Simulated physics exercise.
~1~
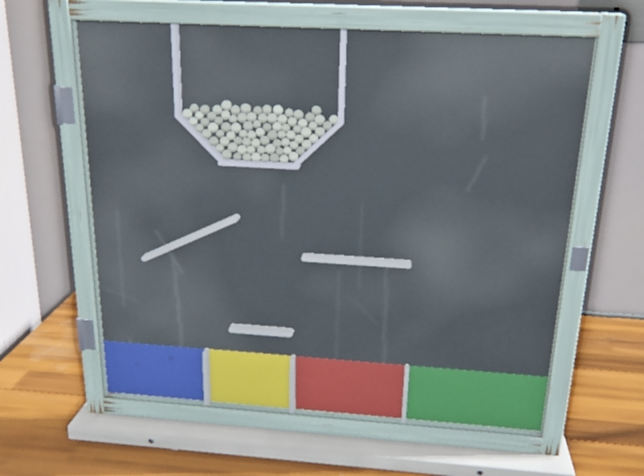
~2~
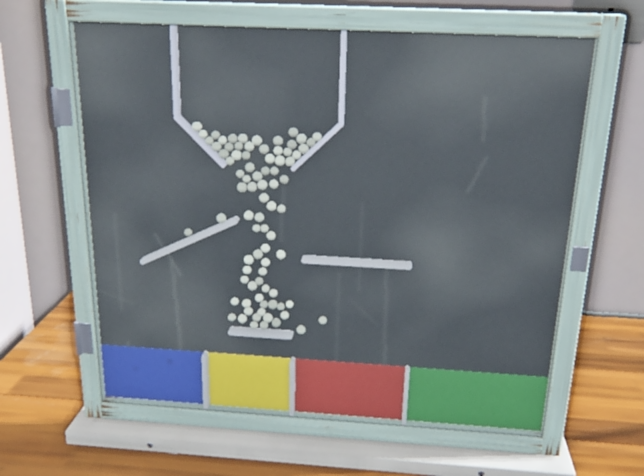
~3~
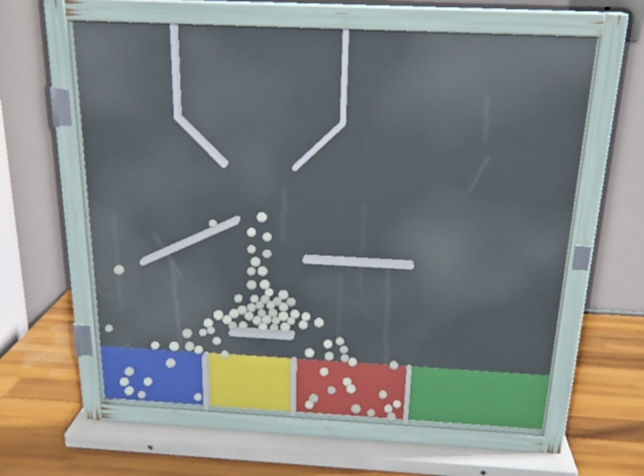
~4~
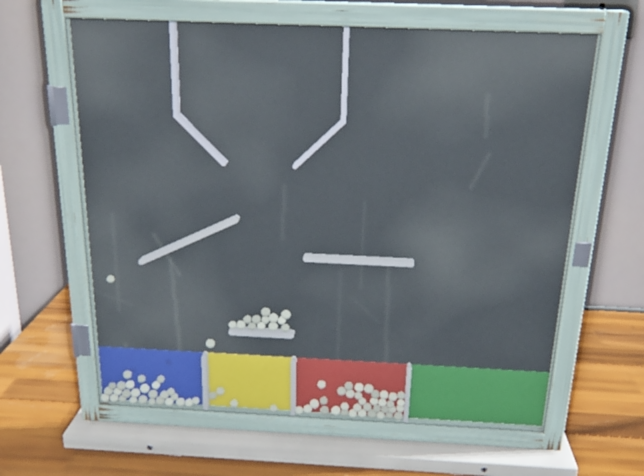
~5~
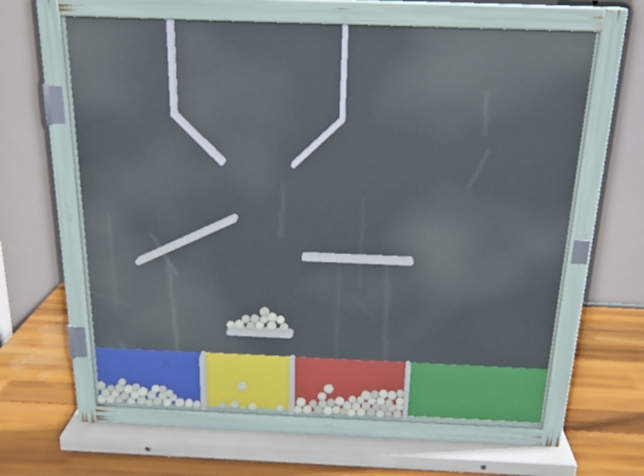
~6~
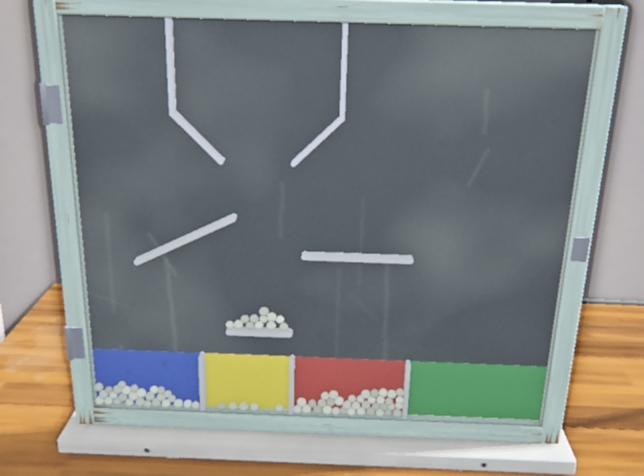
A dark upright panel in a pale green frame stands on a wooden surface, seen from the front as the view drifts slightly. Small whitish balls fill a hopper at the upper left, above three fixed ledges and blue, yellow, red and green bins. The hopper's bottom opens and the balls pour down, most heaping on the lowest ledge while a few roll down the sloping one at left. They spill off both sides until the hopper is empty. Red ends fullest, then blue, with few in yellow, none in green and a small pile still on the lowest ledge.
